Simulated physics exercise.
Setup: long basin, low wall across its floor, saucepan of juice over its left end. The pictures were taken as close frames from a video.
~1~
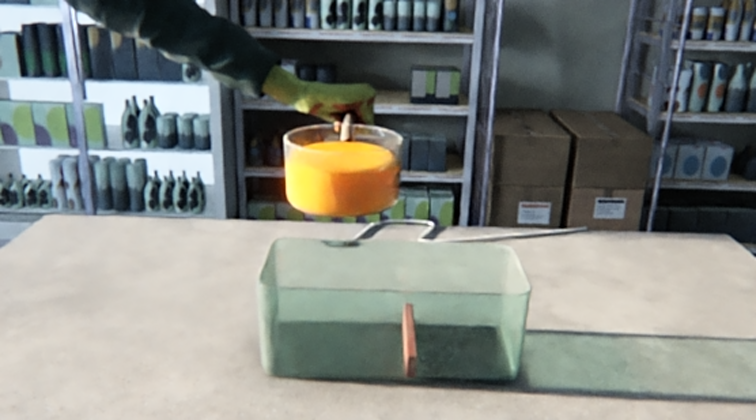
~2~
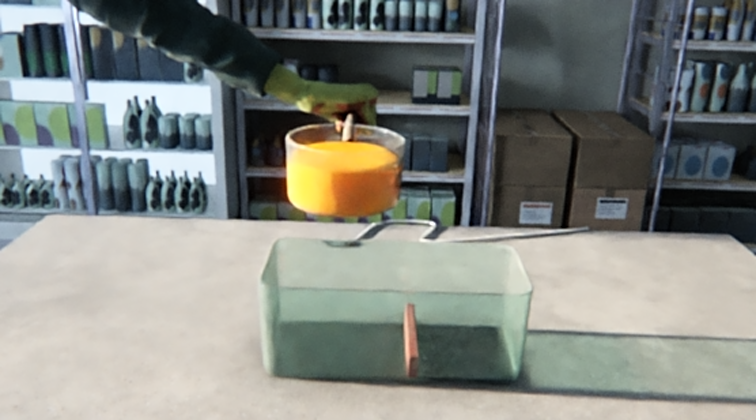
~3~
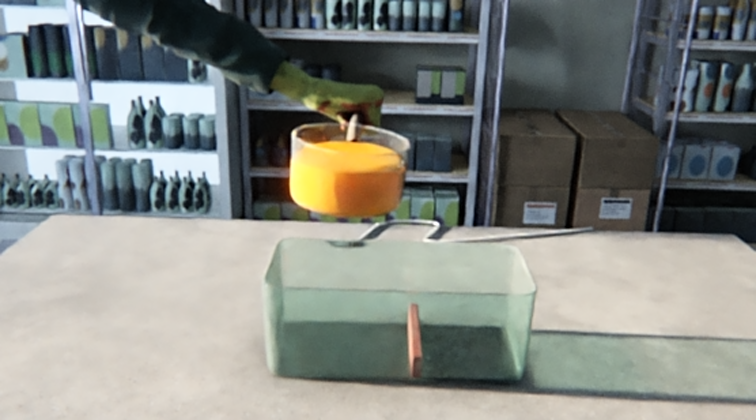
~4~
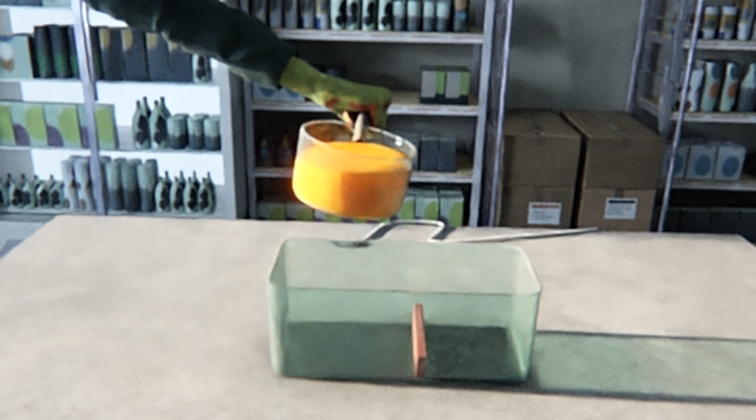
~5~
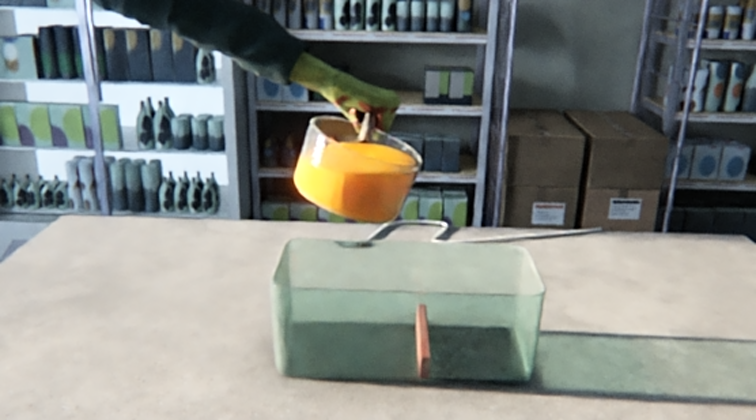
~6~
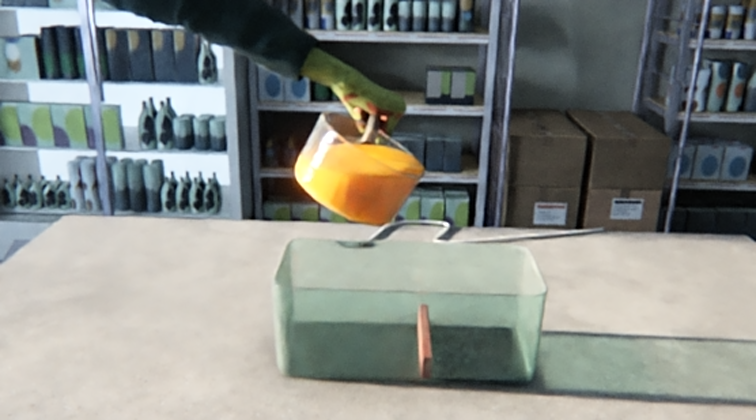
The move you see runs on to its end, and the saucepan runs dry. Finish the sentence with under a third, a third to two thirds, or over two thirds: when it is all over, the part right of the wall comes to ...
When it is all over, the part right of the wall comes to over two thirds.
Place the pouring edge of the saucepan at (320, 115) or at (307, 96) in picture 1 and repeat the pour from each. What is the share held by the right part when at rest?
In order, roughly 15 percent and 15 percent.
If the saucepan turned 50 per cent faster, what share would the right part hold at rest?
Something like 75 in a hundred.
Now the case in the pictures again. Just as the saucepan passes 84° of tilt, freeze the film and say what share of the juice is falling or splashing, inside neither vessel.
Estimated: 35 per cent or thereabouts.
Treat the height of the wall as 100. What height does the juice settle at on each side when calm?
Left 20 %, right 100 %.
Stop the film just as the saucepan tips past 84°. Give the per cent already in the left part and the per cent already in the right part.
Left part 0 %; right part 20 %.
A moment on, the saucepan is tipped on its side and 44 per cent is still to pour, 0 is left of the wall and 20 right of it.
Next, the saucepan is tipped on its side and 12 per cent is still to pour, 10 is left of the wall and 69 right of it.
Then the saucepan is tipped on its side and 3 per cent is still to pour, 15 is left of the wall and 79 right of it.
Later the saucepan is tipped on its side and 1 per cent is still to pour, 17 is left of the wall and 81 right of it.
Finally, 21 per cent lies left of the wall, 78 right of it and 1 outside.
